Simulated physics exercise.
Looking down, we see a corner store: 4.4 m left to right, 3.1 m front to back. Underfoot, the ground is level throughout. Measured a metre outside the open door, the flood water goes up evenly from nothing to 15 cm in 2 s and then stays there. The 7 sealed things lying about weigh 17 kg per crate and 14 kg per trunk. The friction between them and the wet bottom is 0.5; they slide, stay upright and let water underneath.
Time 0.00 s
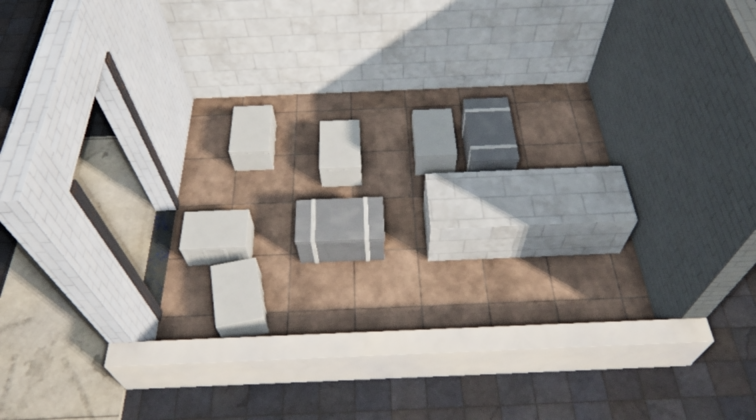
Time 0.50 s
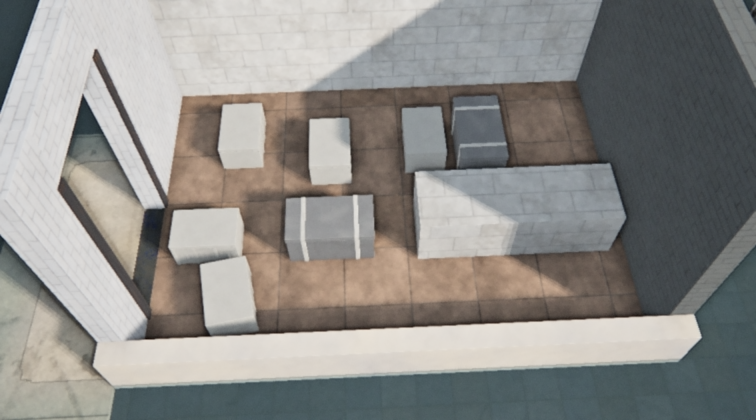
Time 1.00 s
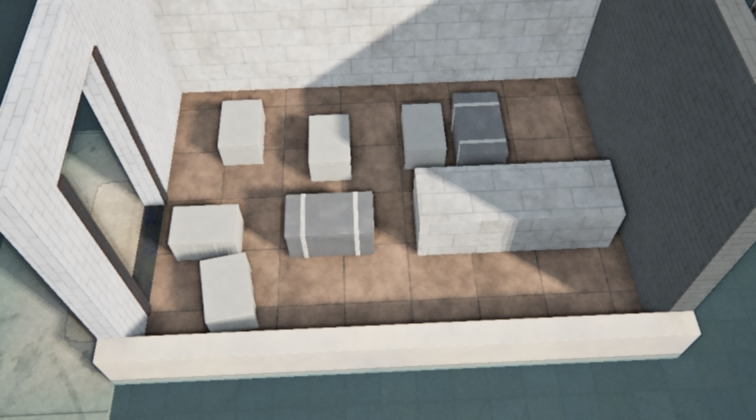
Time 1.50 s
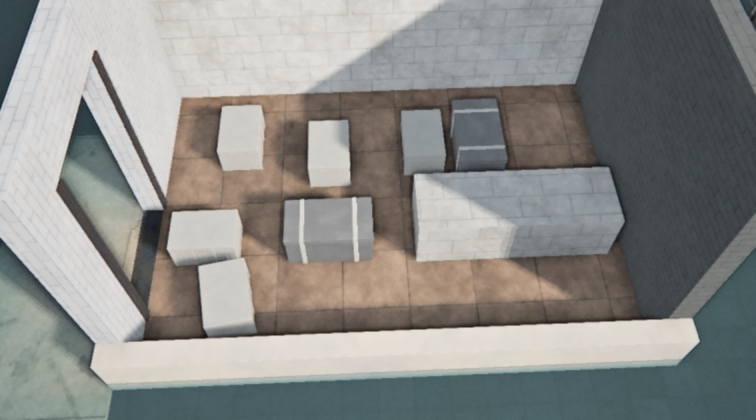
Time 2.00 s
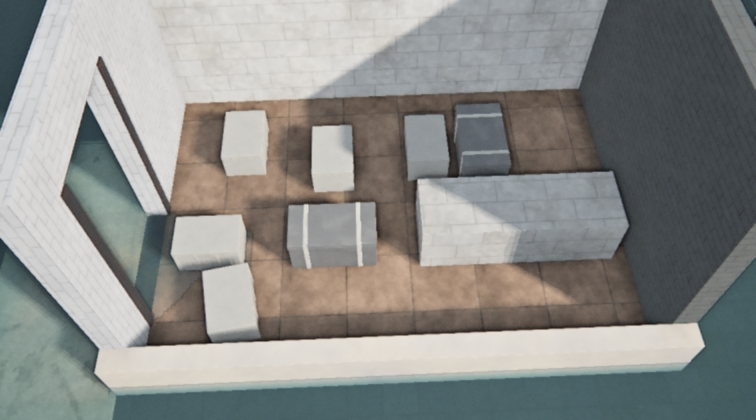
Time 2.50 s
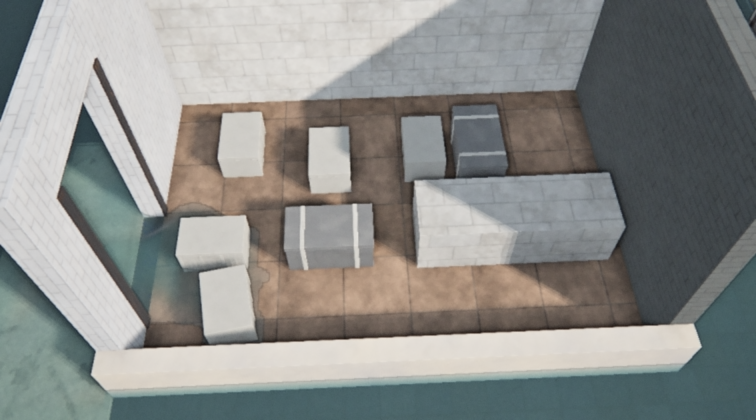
Teal water surrounds a store of blocks, then enters the doorway, and one pale block shifts slightly.
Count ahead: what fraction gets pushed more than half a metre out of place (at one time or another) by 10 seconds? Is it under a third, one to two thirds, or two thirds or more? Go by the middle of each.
Under a third.
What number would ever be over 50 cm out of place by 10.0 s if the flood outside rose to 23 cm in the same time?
You'd get 6 in that case.
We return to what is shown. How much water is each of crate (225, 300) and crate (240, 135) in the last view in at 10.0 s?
I'd put it at 15 cm and 5 cm respectively.
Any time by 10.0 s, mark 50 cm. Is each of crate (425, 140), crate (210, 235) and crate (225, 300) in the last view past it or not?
Taking them in turn, the first is within the limit, the second beyond the limit and the third beyond the limit.
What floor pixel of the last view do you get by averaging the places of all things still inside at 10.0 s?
The centre sits near (389, 198).
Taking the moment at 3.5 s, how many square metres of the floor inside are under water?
About 3.5 m2.
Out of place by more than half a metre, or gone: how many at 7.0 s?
At that time I count 2.
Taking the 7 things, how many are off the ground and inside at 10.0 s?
Total: 2.
After 3.5 s 1 of 7 are over 50 cm from their spots; 0 afloat.
After 4.5 s 2 of 7 are over 50 cm from their spots; 0 afloat.
After 7.0 s 2 of 7 are over 50 cm from their spots; 0 afloat.
After 10.0 s 2 of 7 are over 50 cm from their spots, and 2 have been at some point; 2 afloat.
